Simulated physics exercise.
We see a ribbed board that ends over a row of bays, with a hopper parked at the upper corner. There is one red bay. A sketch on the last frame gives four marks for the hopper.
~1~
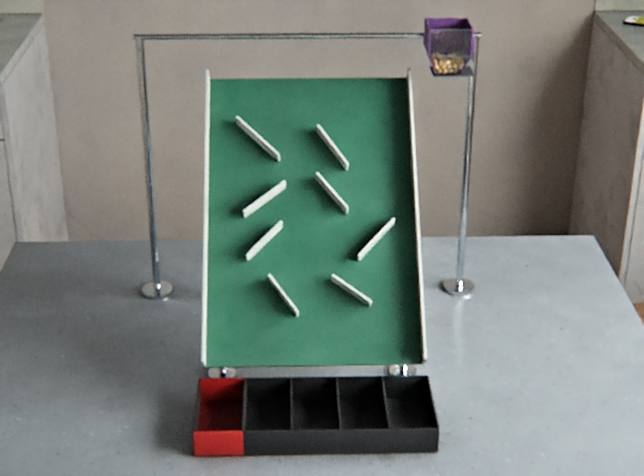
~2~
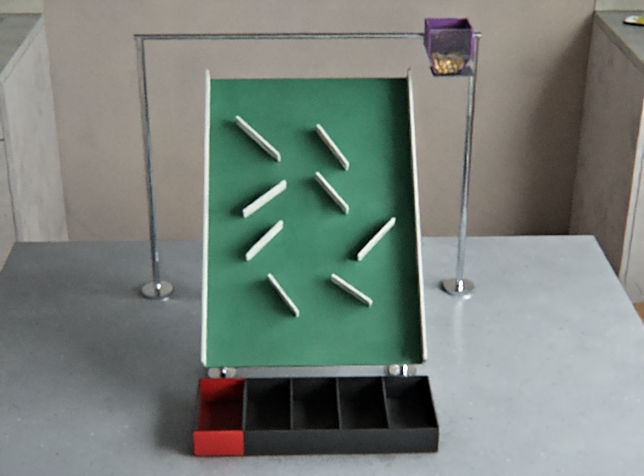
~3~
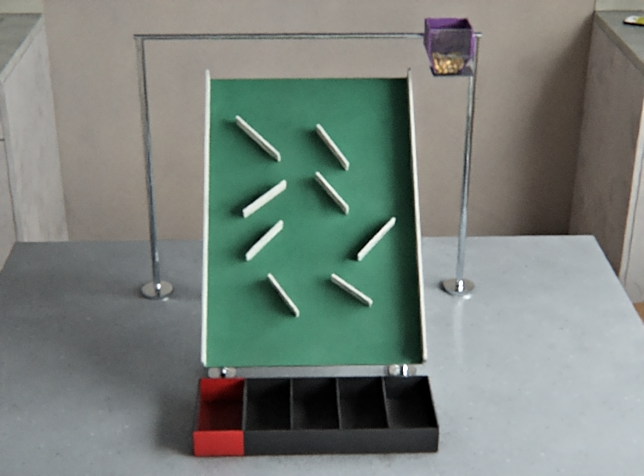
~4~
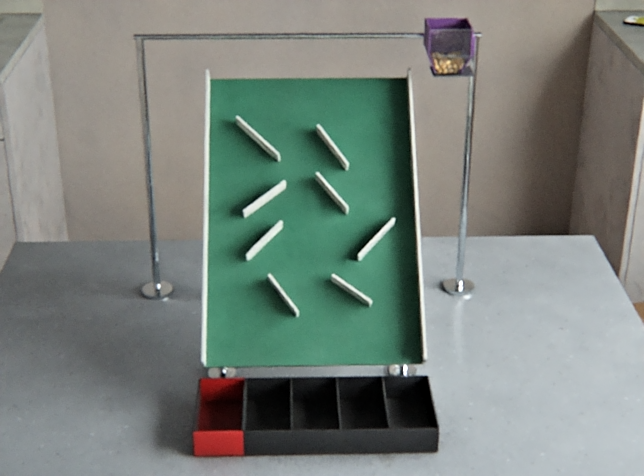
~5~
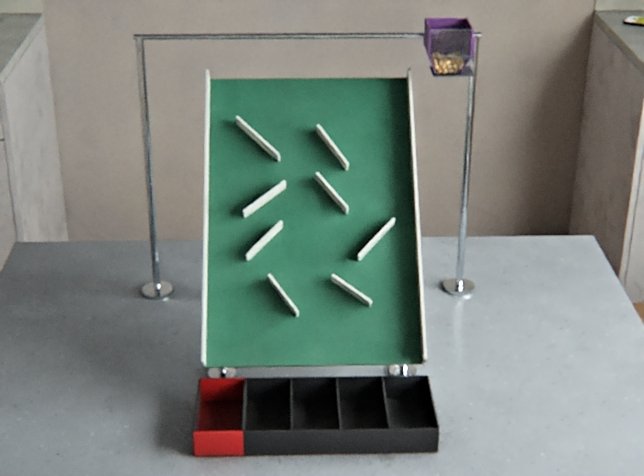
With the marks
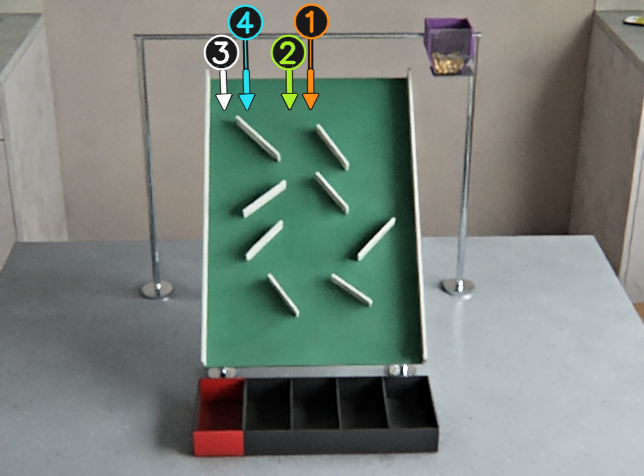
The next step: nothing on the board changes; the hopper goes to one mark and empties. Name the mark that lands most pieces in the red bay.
3 is best.
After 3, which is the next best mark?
Mark 4.
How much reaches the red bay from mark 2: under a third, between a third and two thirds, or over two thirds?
Mark 2 gives under a third.
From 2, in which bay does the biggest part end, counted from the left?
The third.
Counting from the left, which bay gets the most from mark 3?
The first from the left.
On the marked copy, mark 1 meets the board at (310, 103); mark 2 meets the board at (289, 103); mark 3 meets the board at (224, 104); mark 4 meets the board at (247, 103).
Choosing 1, a small part in the red bay, nearly all in other bays.
Choosing 2, a stray few in the red bay, most in other bays, a small part outside the box.
Choosing 3, most in the red bay, a small part in other bays, a stray few outside the box.
Choosing 4, about a quarter in the red bay, most in other bays, a stray few outside the box.
